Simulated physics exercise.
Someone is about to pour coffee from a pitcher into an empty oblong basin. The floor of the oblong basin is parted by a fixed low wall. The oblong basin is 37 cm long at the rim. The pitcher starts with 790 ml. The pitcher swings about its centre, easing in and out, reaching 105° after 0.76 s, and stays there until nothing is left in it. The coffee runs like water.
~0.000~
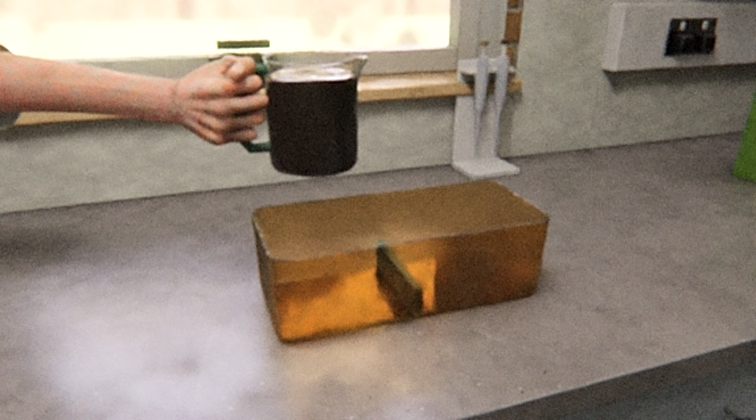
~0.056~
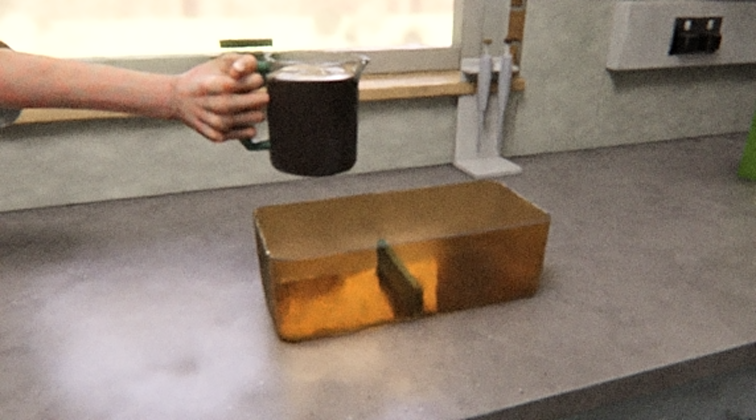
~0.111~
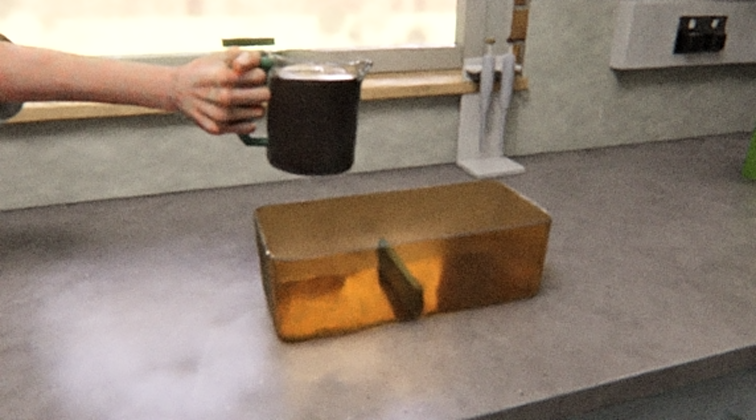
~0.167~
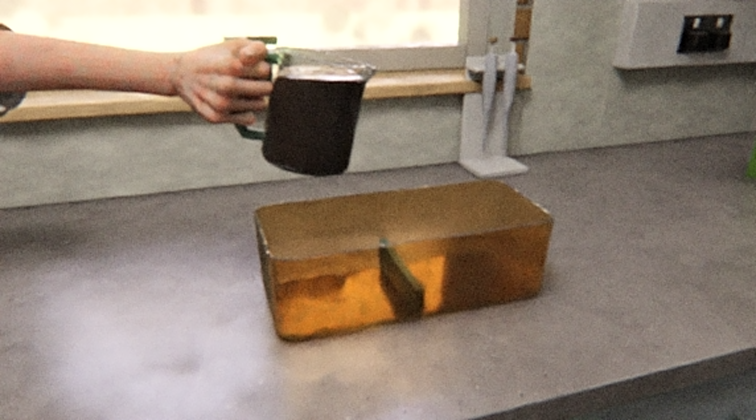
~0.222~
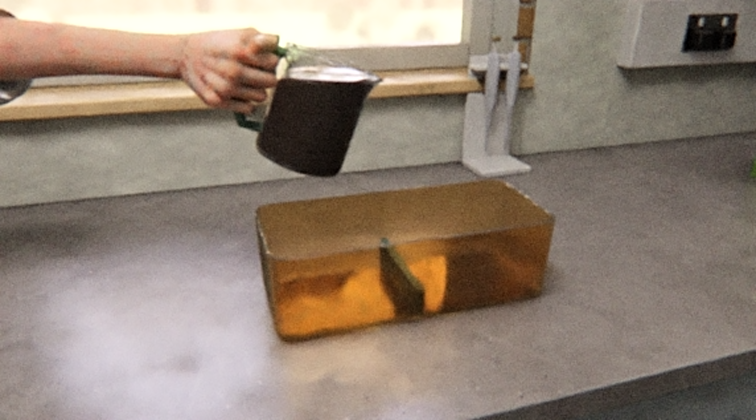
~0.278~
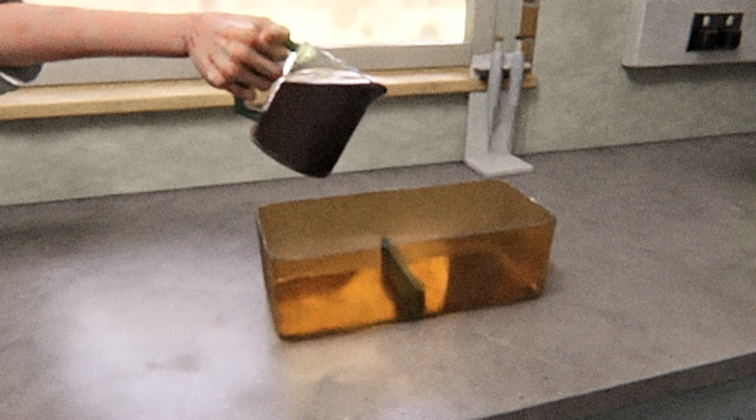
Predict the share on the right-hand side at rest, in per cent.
About 89 per cent.
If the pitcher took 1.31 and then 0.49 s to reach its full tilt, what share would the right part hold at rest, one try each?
In turn about 90 and 85 per cent.
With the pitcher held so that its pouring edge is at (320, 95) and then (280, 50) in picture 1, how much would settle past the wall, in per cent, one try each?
First 10, then 5 per cent.
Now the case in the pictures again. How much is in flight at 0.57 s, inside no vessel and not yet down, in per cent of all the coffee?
About 22 per cent.
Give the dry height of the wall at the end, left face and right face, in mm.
Left about 38 mm, right about 14 mm.
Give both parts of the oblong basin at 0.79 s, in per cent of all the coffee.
Near 3 on the left, 60 on the right.
Then, 0.57 s in, the tilt is 90° and 64 per cent is still to pour, 0 is left of the wall and 14 right of it.
Then, 0.79 s in, the tilt is 105° and 19 per cent is still to pour, 3 is left of the wall and 61 right of it.
Then, 1.01 s in, the tilt is 105° and 3 per cent is still to pour, 6 is left of the wall and 86 right of it.
Then, 1.26 s in, the tilt is 105° and 0 per cent is still to pour, 8 is left of the wall and 90 right of it.
Finally, 10 per cent lies left of the wall, 89 right of it and 1 outside.
